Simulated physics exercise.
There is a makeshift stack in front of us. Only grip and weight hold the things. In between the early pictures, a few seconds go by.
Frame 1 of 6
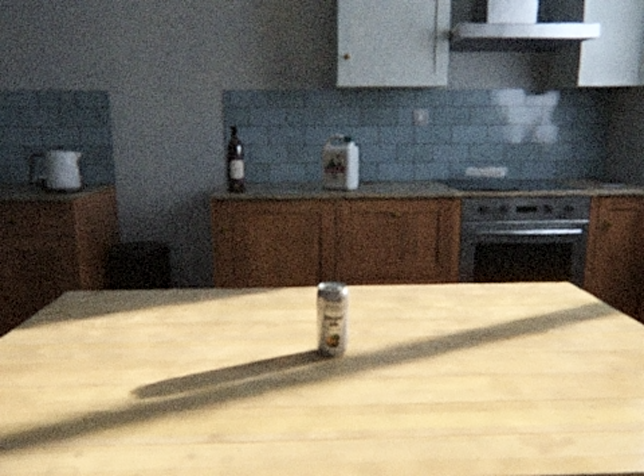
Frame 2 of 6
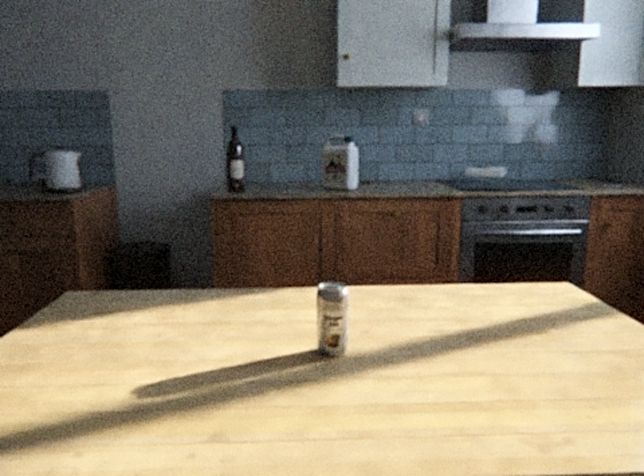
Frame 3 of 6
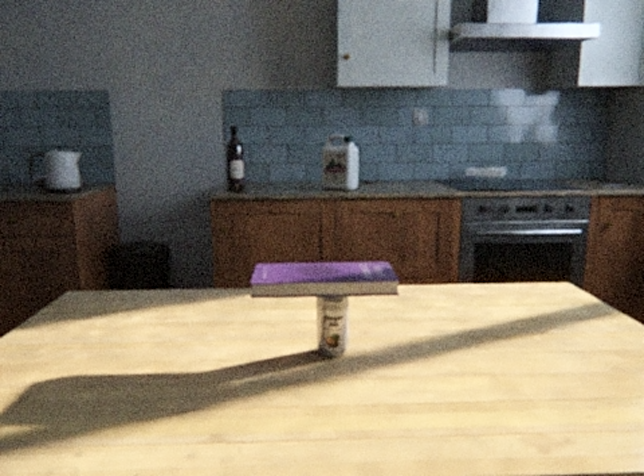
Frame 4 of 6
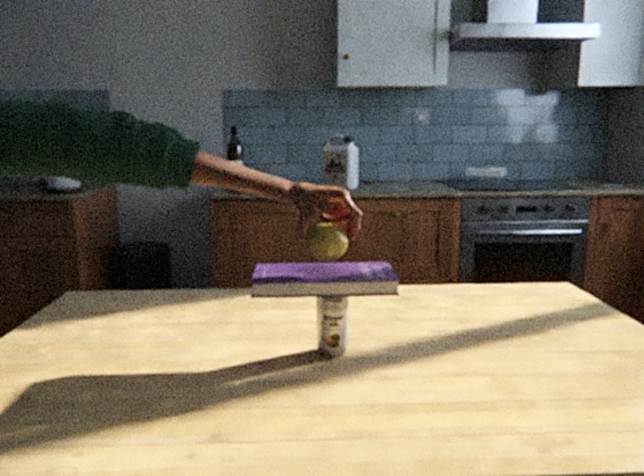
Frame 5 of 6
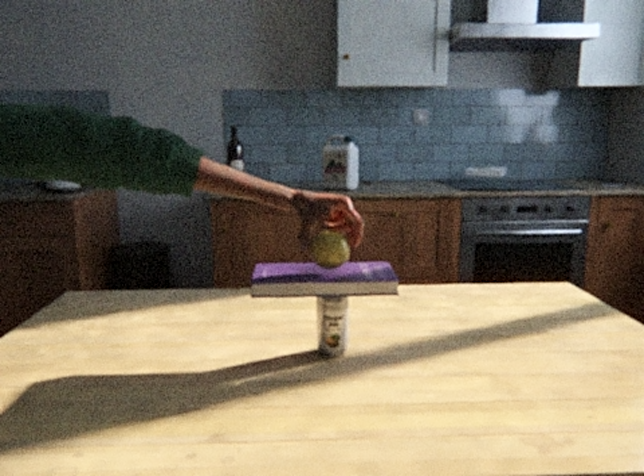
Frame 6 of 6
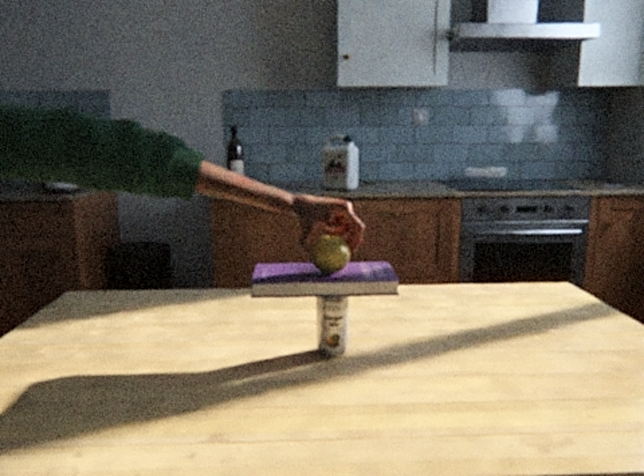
An arm in a dark green sleeve reaches in from the left over a pale wooden table, seen from the front by a still camera in a dim kitchen with blue tiles and wooden cabinets. A light-coloured can stands alone mid-table, then a purple book lies flat across its top. The hand lowers a yellowish apple onto the book and keeps hold of it.
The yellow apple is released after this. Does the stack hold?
The tower remains standing.
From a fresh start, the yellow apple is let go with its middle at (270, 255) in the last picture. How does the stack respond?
The stack then collapses.
Then, 0.20 s on from there, no change.
Then, 0.70 s on from there, yellow apple resting near (330, 254).
In the end, all 3 unmoved. At the end, from the last picture's camera, yellow apple near (329, 254). The stack holds.
